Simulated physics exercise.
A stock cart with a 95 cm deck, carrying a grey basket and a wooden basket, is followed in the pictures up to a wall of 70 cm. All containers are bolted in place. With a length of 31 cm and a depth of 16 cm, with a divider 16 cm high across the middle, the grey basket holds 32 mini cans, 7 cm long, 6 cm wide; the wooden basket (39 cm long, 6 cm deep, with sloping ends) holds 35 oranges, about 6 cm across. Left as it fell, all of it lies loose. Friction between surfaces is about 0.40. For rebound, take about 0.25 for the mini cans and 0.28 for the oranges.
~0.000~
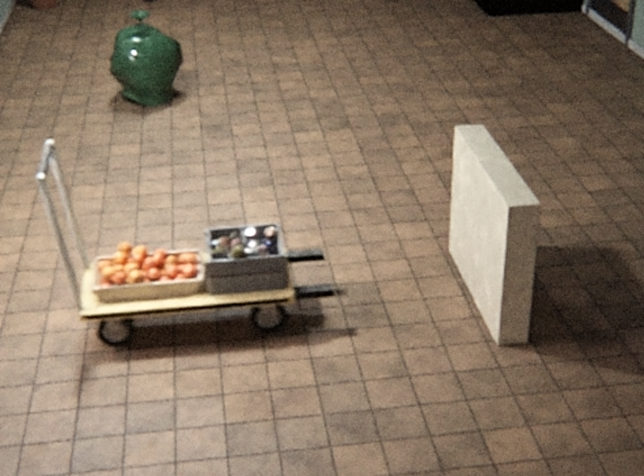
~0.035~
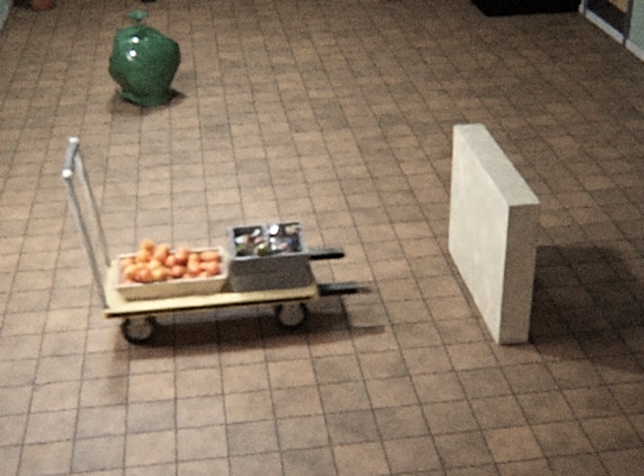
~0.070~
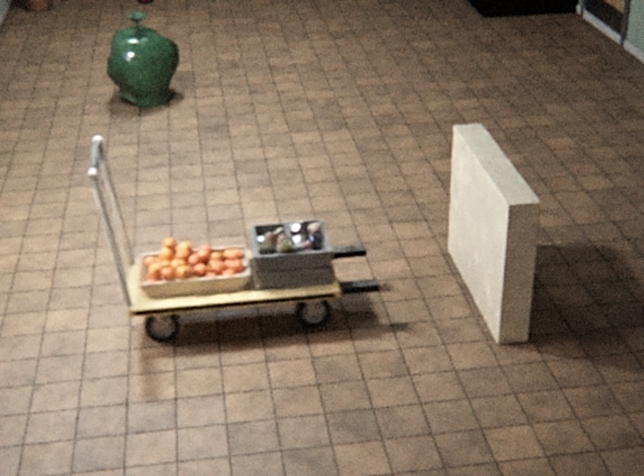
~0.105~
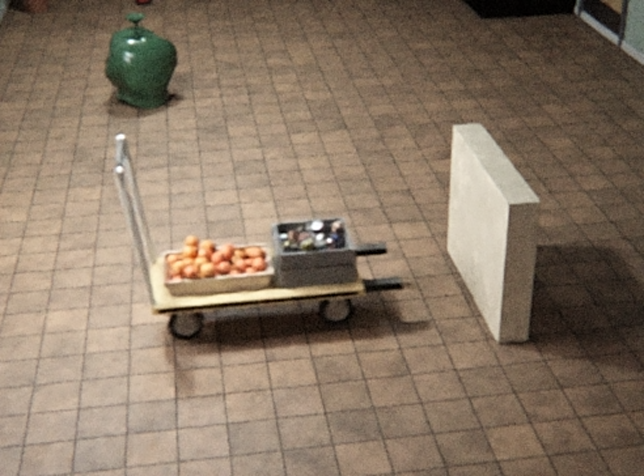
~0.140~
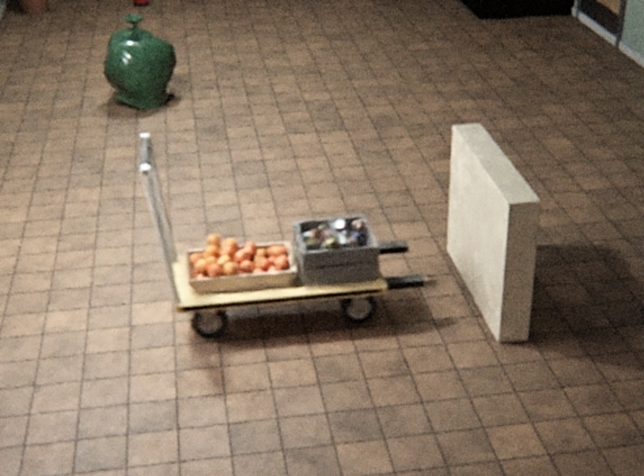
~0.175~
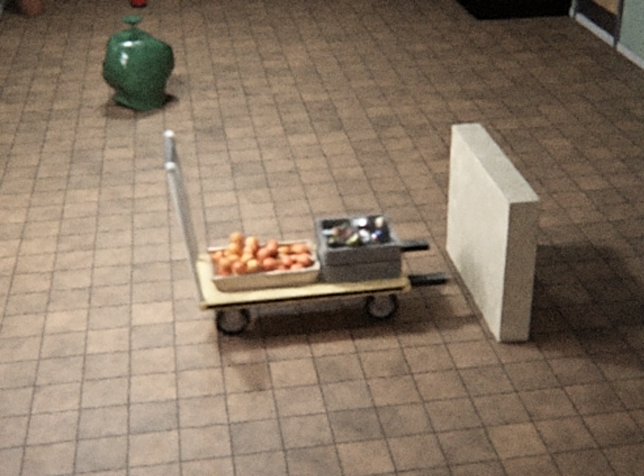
To begin with, a flat cart with a tall handle, carrying a wooden basket of oranges and a grey basket of small cans, stands left of a pale upright slab, with a green jar behind. The cart rolls steadily rightward across the tiled floor, narrowing the gap until its front prongs are close to the slab, both loads still inside.
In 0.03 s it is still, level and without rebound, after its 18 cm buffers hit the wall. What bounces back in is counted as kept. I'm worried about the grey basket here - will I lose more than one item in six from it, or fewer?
You will lose fewer than one in six.
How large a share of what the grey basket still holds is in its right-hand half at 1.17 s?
Some 50 per cent.
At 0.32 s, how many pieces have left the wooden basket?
Out so far from the wooden basket: Around 3.
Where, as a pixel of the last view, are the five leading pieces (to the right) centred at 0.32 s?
(420, 237).
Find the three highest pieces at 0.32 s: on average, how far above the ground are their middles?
Roughly 46 centimetres.
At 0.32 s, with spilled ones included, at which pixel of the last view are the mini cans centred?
At about (397, 243).
After 0.22 s, contact with the wall.
After 0.32 s, the grey basket has all 32 and the wooden basket is down by 3 of 35.
After 0.44 s, the grey basket has all 32 and the wooden basket is down by 7 of 35.
After 0.67 s, the grey basket is down by 2 of 32 and the wooden basket is down by 10 of 35.
Outcome (at 1.17 s), the grey basket is down by 2 of 32 and the wooden basket is down by 11 of 35. Asked share, 2 of 32, 6 per cent.
